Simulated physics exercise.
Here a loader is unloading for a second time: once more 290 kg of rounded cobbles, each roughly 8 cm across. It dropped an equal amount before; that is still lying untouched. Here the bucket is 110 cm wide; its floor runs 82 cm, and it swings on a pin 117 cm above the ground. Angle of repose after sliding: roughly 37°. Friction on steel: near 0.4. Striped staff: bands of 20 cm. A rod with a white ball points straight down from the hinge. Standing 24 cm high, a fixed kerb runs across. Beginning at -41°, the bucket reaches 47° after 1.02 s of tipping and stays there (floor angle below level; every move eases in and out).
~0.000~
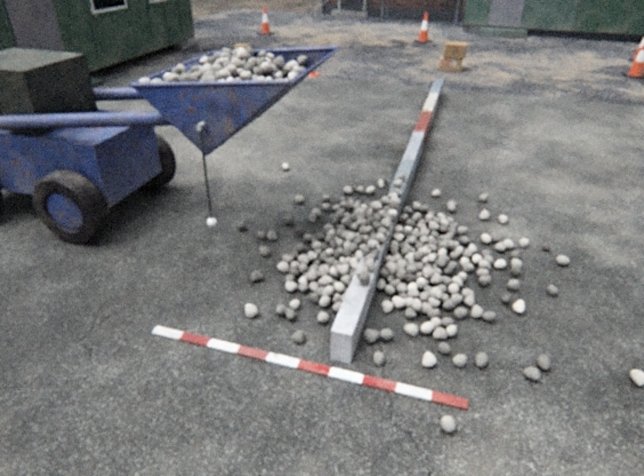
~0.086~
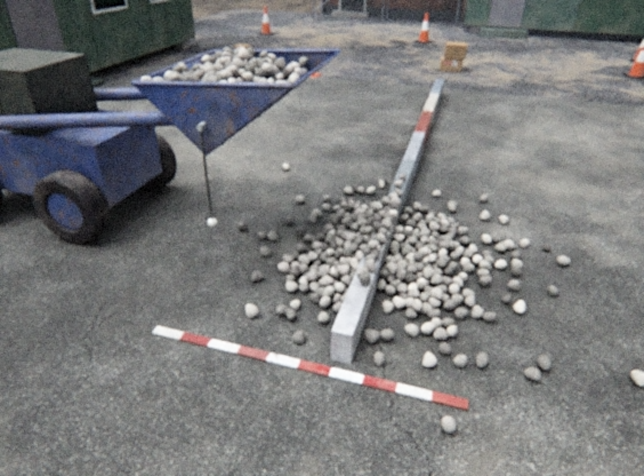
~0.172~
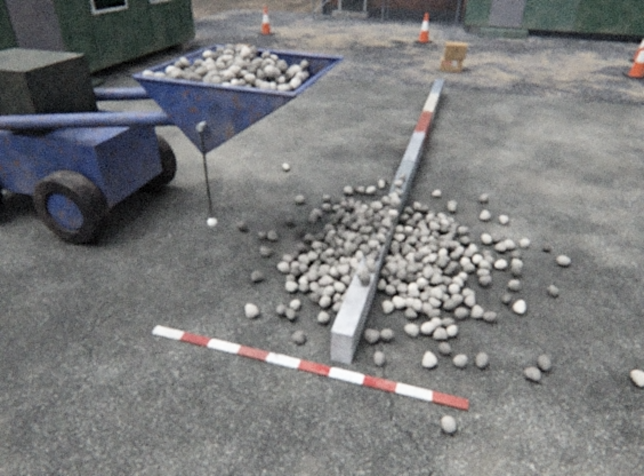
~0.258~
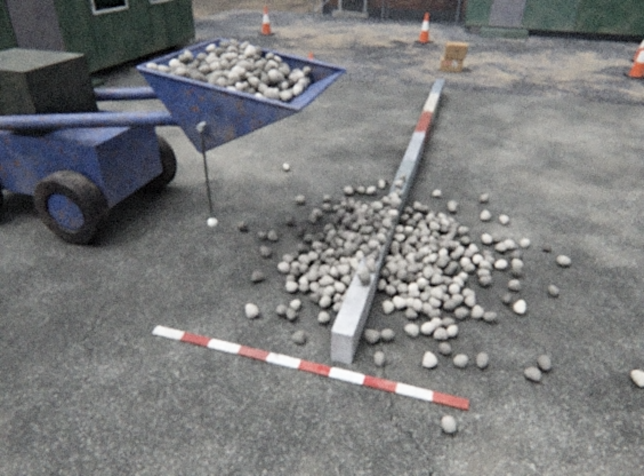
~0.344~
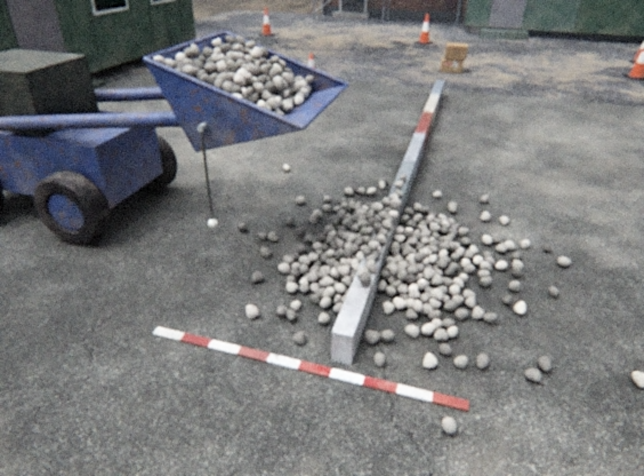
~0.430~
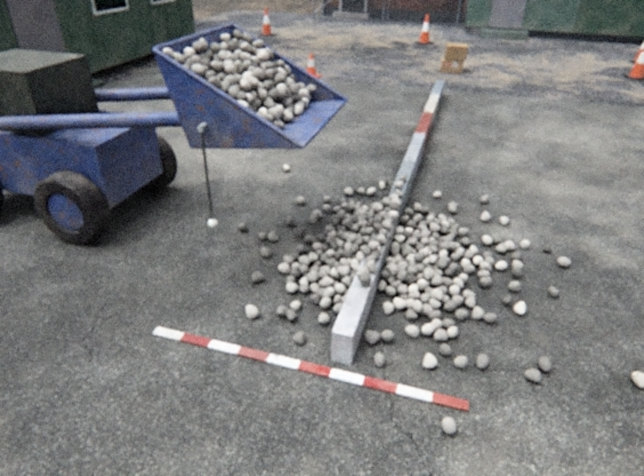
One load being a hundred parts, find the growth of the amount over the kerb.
A growth of about 0 parts in a hundred.
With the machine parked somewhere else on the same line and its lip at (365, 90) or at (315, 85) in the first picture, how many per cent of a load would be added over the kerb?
50 % and 5 %.
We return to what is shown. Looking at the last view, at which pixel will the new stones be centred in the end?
Around (322, 237).
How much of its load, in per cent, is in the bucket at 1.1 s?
Close to 40 per cent of the load.
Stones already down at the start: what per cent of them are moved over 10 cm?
About 5 per cent.
After 0.8 s the floor is at 33°; in per cent of one load, 100 in the bucket, 55 on this side of the kerb, 45 over the kerb; the foremost stones are at (577, 292).
After 1.1 s the floor is at 47°; in per cent of one load, 39 in the bucket, 116 on this side of the kerb, 45 over the kerb; the foremost stones are at (577, 292).
After 1.5 s the floor is at 47°; in per cent of one load, 0 in the bucket, 154 on this side of the kerb, 45 over the kerb; the foremost stones are at (577, 292).
After 4.0 s the floor is at 47°; in per cent of one load, 0 in the bucket, 154 on this side of the kerb, 45 over the kerb; the foremost stones are at (577, 292). Net gain over the kerb, 0.
